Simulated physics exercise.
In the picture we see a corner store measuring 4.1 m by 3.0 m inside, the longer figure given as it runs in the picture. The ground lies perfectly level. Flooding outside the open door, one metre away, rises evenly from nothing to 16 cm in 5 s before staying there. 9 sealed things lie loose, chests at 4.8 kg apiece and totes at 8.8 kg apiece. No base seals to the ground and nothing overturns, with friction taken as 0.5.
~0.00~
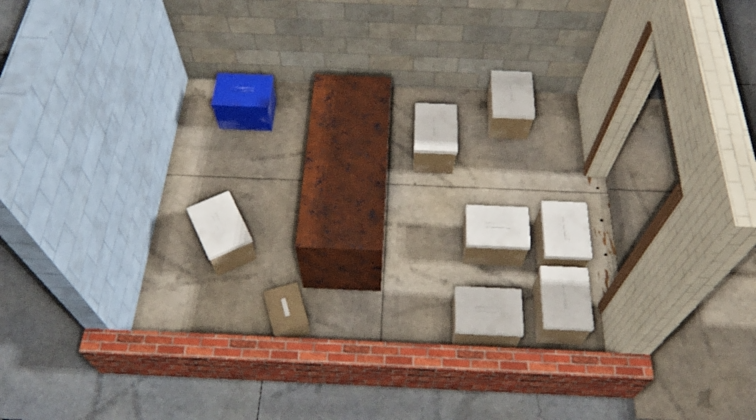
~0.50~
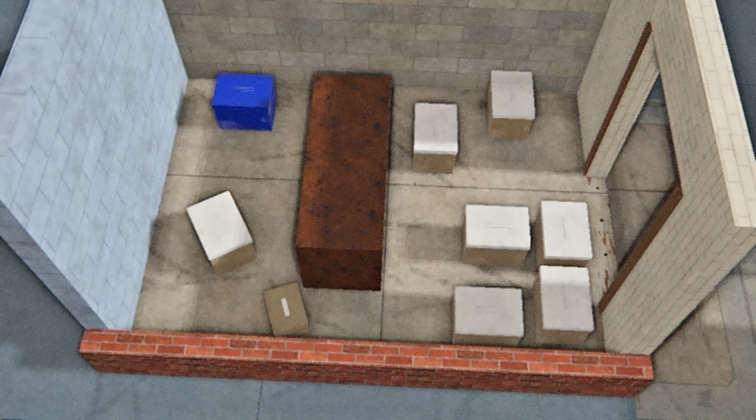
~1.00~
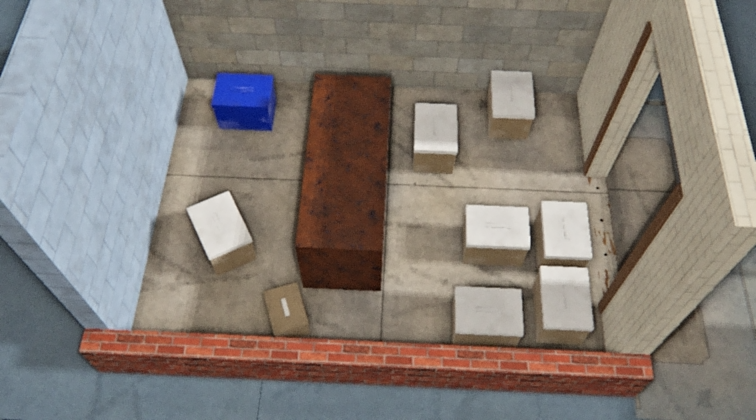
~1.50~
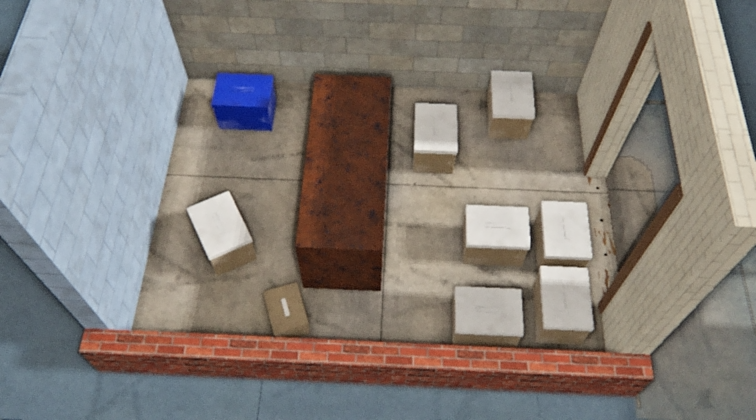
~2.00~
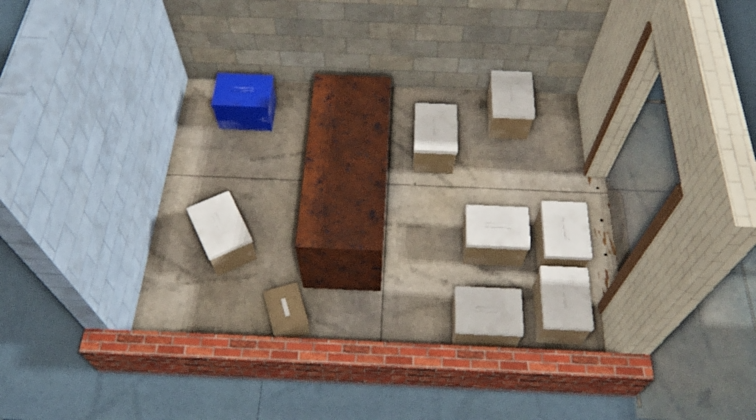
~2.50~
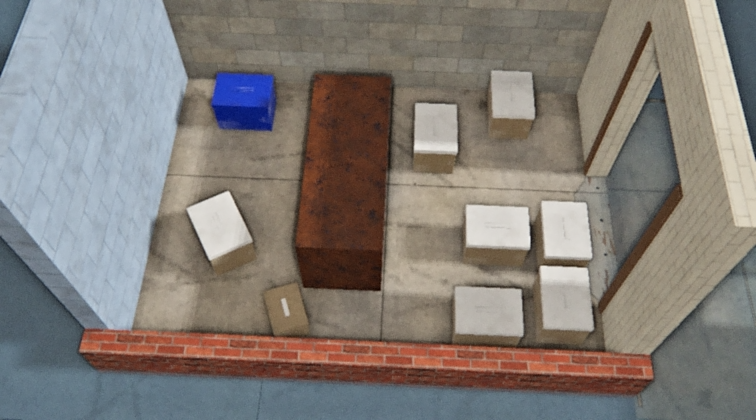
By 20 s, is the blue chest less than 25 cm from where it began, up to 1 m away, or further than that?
Up to 1 m away.
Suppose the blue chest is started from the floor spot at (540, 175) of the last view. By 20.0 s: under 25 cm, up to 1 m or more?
Short answer, it goes a modest way.
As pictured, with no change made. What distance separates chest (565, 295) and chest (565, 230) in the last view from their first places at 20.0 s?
In turn: 40 cm, 80 cm.
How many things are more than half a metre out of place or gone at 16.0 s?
By then the count is 8.
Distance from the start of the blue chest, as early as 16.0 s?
Close to 60 cm.
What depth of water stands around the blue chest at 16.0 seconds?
About 12 cm.
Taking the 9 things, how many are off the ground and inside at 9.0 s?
Of them, 5.
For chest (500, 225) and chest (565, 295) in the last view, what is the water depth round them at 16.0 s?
About 12 and 13 cm.
After 4.0 s the blue chest is near (242, 90), 0.0 m from its start, aground; 1 afloat.
After 9.0 s the blue chest is near (222, 95), 0.2 m from its start, aground; 5 afloat.
After 16.0 s the blue chest is near (299, 81), 0.6 m from its start, afloat; 9 afloat.
After 20.0 s the blue chest is near (229, 113), 0.4 m from its start, afloat; 9 afloat.
